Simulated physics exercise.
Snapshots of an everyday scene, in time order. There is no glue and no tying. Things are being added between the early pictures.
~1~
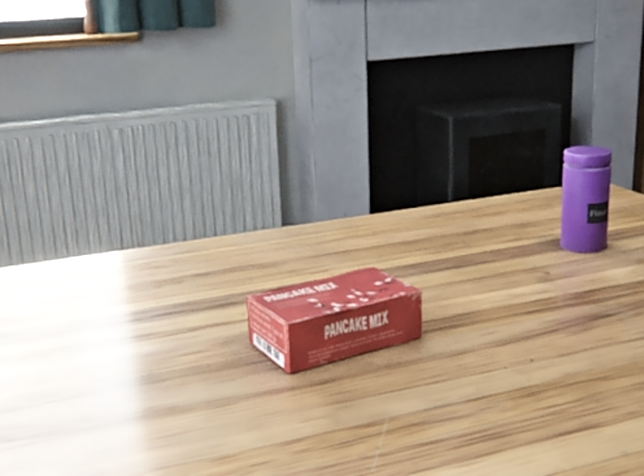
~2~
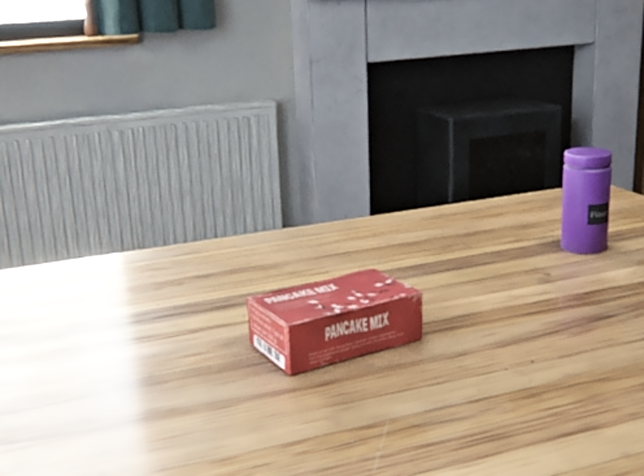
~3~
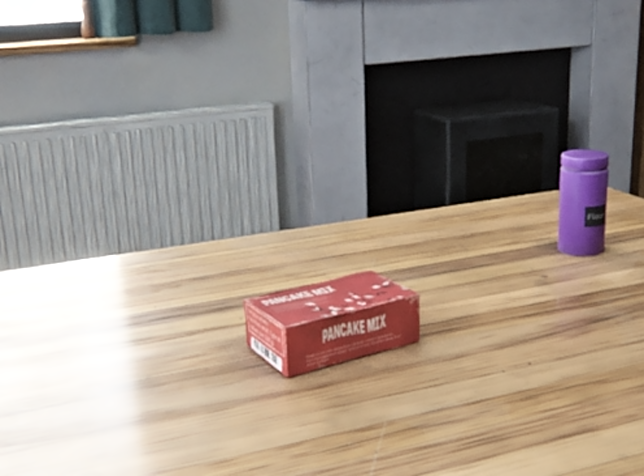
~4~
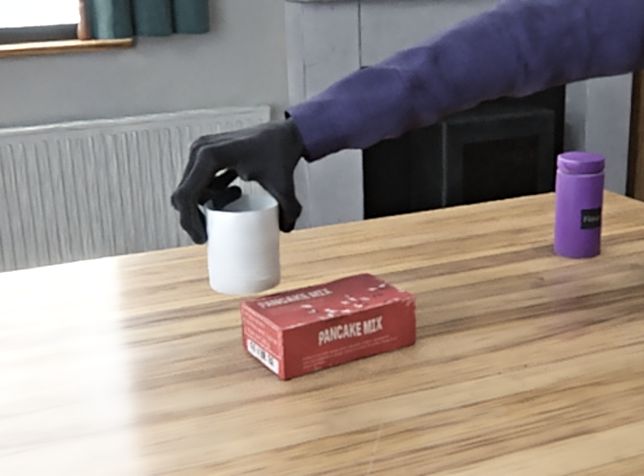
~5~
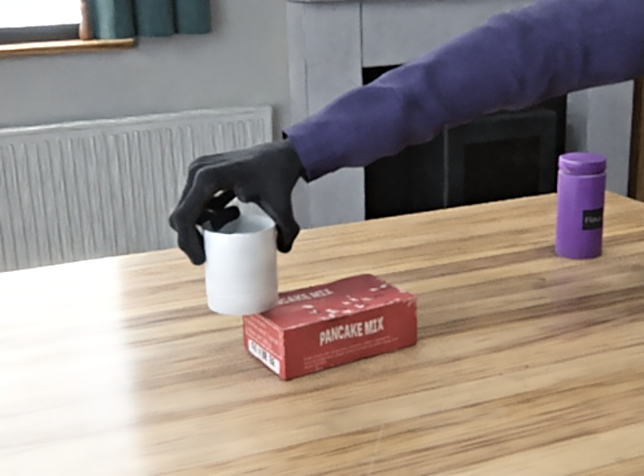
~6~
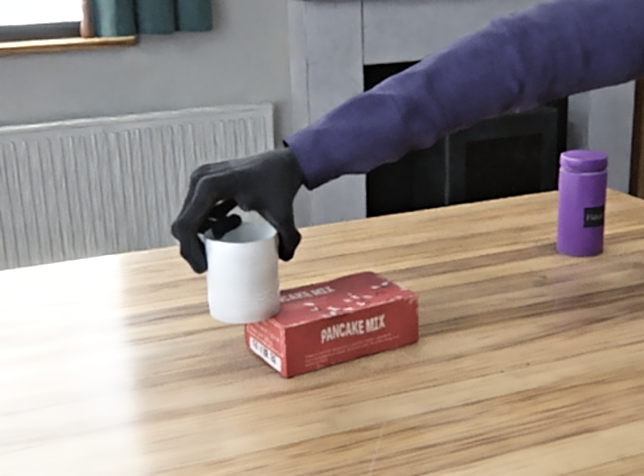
The footage shows a red pancake mix box and a purple container on a wooden table; then a black-gloved hand on a purple-sleeved arm appears from the right, holding a white cup and lowering it beside the box's left end.
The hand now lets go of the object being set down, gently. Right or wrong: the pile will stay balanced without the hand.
Wrong.
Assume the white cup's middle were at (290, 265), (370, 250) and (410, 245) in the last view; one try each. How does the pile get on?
Try one: It stands firm; try two: It stands firm; try three: It topples.
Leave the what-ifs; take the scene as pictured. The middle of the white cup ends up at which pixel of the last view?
It ends up close to (182, 343).
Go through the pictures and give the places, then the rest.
In the first frame, the last thing is not in view yet; red packet (334, 317).
In the second frame, the last thing is not in view yet; red packet (335, 318).
In the third frame, the last thing is not in view yet; red packet (332, 321).
In the fourth frame, on its way; white cup (243, 244); red packet (329, 323).
In the fifth frame, on its way; white cup (241, 264); red packet (330, 323).
In the sixth frame, in place under the hand; white cup (243, 272); red packet (331, 321).
Then, 0.30 s past the last view, white cup now fallen.
Then, 0.40 s past the last view, things are still on the move.
Finally, fallen, white cup; the other 2 still in place. Final places as the last picture's camera would see them, white cup near (182, 343). The pile gives way.
